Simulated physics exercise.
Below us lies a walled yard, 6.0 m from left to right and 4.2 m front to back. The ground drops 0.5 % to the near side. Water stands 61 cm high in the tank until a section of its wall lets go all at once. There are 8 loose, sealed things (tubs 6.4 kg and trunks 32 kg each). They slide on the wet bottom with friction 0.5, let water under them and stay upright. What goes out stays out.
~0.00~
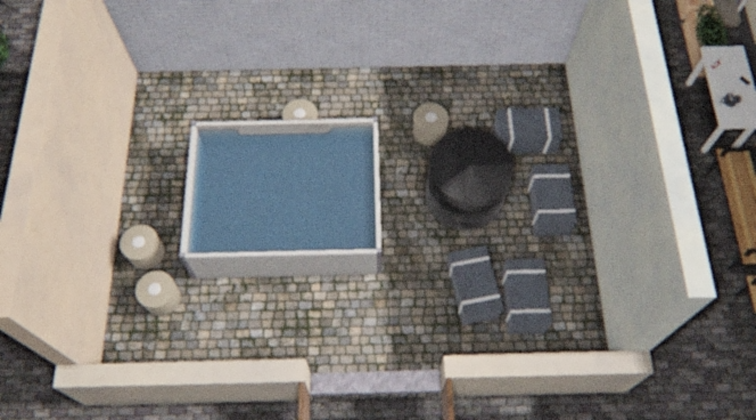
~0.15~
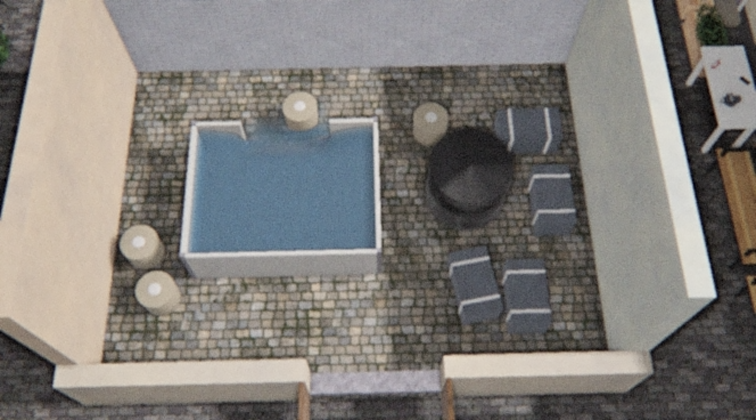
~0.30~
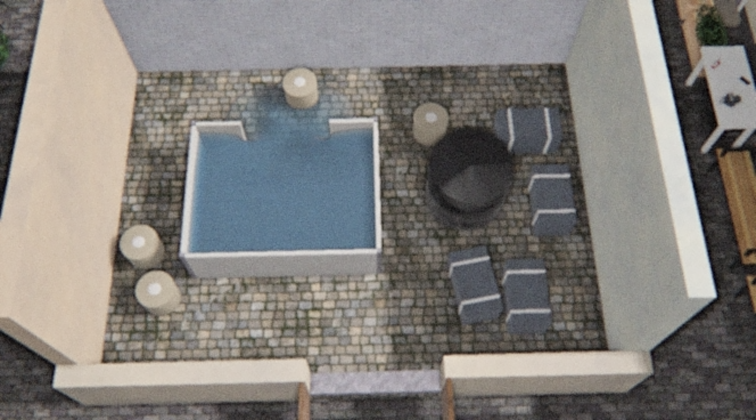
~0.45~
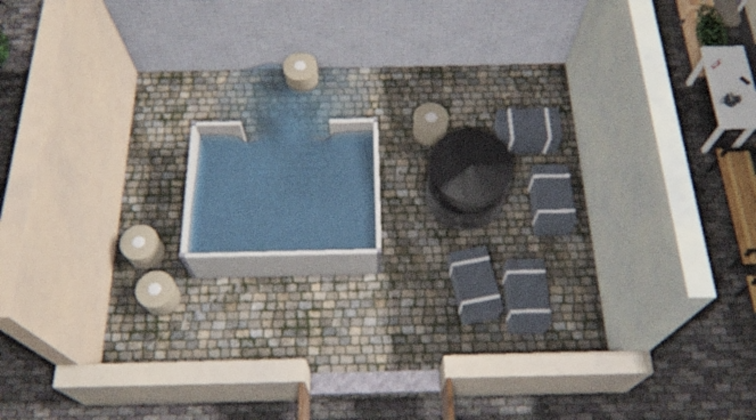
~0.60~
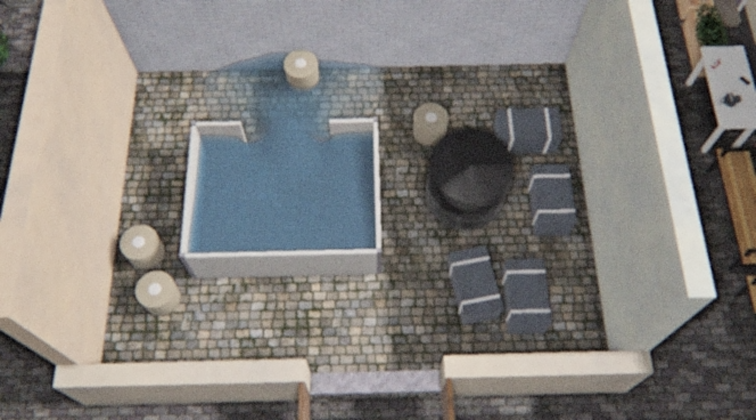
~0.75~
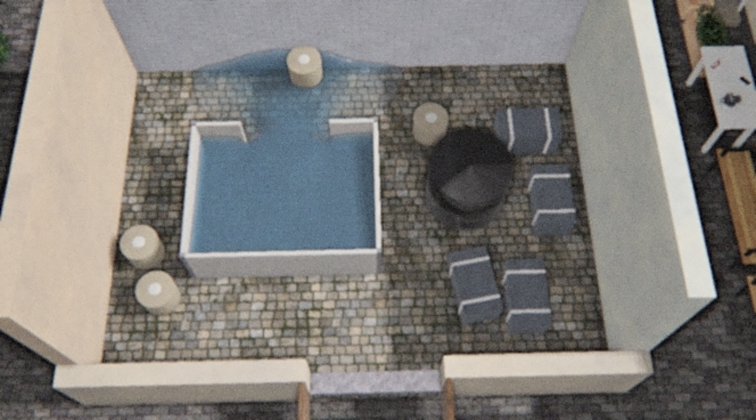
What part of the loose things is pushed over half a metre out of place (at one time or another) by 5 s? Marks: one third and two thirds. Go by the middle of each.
Share: Two thirds or more.
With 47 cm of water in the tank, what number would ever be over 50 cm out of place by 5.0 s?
In that case 4 of them.
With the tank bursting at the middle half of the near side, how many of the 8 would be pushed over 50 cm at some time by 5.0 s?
In that case 2 of them.
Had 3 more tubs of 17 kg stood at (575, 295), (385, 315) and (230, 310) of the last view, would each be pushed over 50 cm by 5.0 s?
In that order: Short of it, less, under.
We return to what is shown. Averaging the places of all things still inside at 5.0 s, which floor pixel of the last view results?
At about (428, 264).
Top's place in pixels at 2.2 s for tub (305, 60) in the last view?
Near (422, 147).
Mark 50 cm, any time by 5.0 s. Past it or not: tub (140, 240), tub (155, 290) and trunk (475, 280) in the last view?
In turn: Over, more, short of it.
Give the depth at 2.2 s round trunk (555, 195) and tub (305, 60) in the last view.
About 0 and 3 cm.
After 1.1 s 1 of 8 are over 50 cm from their spots; 1 afloat.
After 2.2 s 1 of 8 are over 50 cm from their spots; 0 afloat.
After 3.5 s 5 of 8 are over 50 cm from their spots; 3 afloat.
After 5.0 s 6 of 8 are over 50 cm from their spots, and 6 have been at some point; 2 afloat.
